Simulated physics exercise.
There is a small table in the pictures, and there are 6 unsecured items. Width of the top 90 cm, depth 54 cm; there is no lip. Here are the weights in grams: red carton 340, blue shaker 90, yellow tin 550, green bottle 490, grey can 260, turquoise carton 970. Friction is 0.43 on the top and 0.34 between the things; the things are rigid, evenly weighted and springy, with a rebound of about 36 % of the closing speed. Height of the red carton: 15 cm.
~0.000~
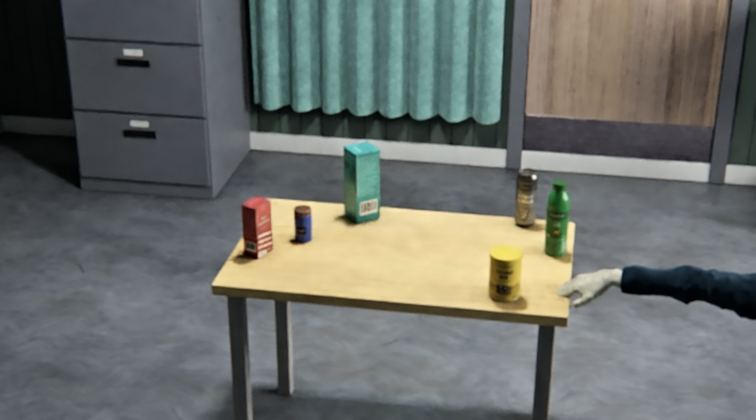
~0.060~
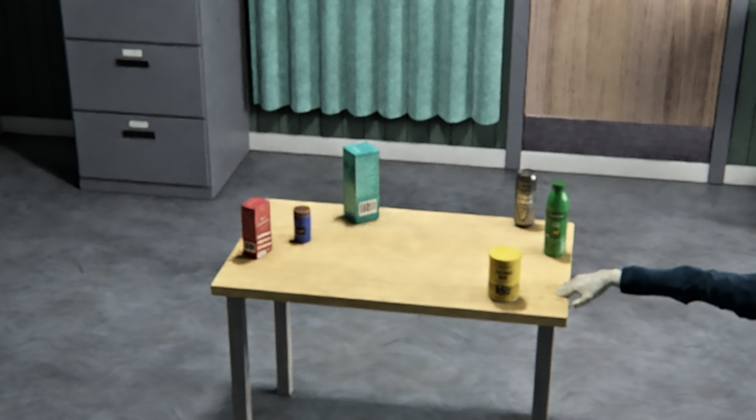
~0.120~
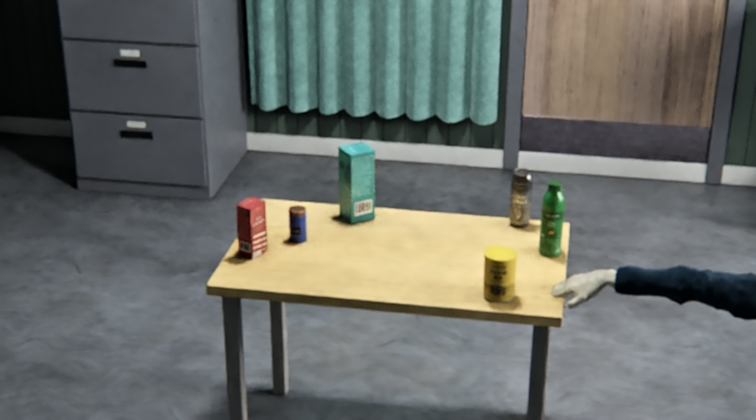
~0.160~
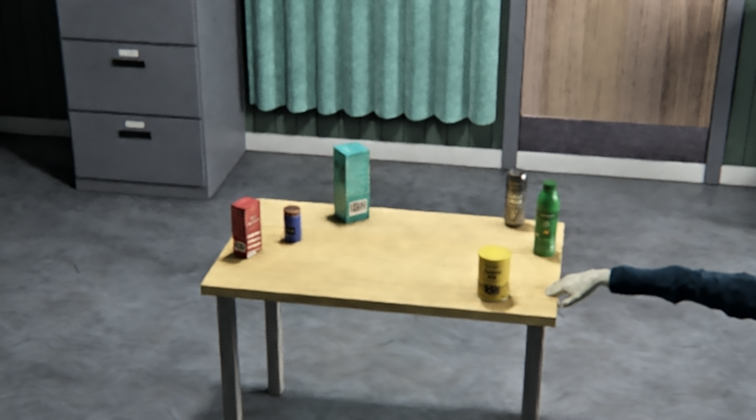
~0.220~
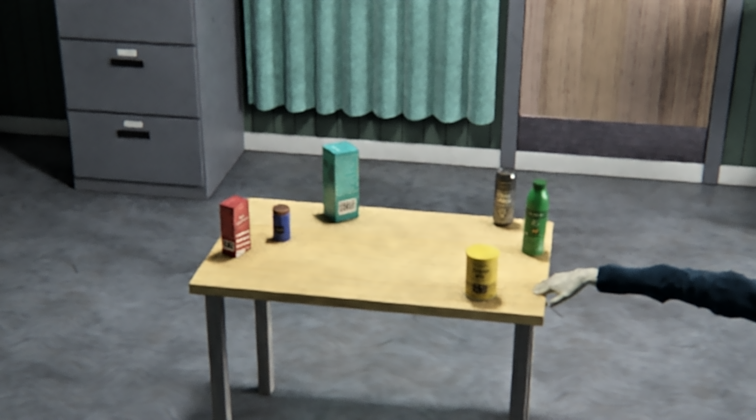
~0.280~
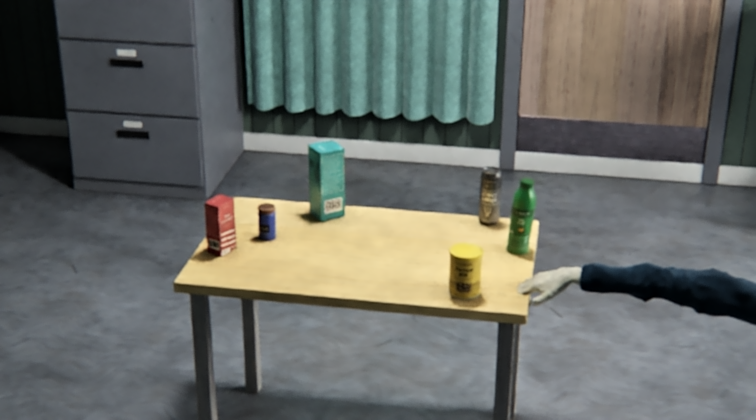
The clip opens on a small table holding a red carton, blue shaker, turquoise carton, grey can, green bottle and yellow tin, with a hand at its right edge. After barely moving, the table slides a short way left, the hand moving along with it and the items riding upright.
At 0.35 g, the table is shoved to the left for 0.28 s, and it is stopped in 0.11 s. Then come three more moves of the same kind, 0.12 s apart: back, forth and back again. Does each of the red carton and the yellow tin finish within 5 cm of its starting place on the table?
The red carton: No; the yellow tin: Yes.
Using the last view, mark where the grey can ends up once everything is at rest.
My guess is roughly (462, 209).
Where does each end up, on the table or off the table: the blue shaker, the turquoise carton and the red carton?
When everything stops, the blue shaker is still in bounds, the turquoise carton is still in bounds, and the red carton is out of bounds.
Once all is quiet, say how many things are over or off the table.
Total: 3.
By 0.58 s, table along by 19 cm; red carton now off the table; yellow tin 5 cm from its spot near (402, 266); grey can tilted 70°.
By 0.98 s, yellow tin 2 cm from its spot near (490, 273); green bottle on its side; grey can on its side.
By 1.68 s, table along by 18 cm; yellow tin 6 cm from its spot near (406, 266); green bottle on its side; grey can on its side.
When it is over (2.7 s), off the table, red carton; lying over on the table, green bottle and grey can; the other 3 within 5 cm of the start. End places, in pixels of the last picture, yellow tin near (498, 274).
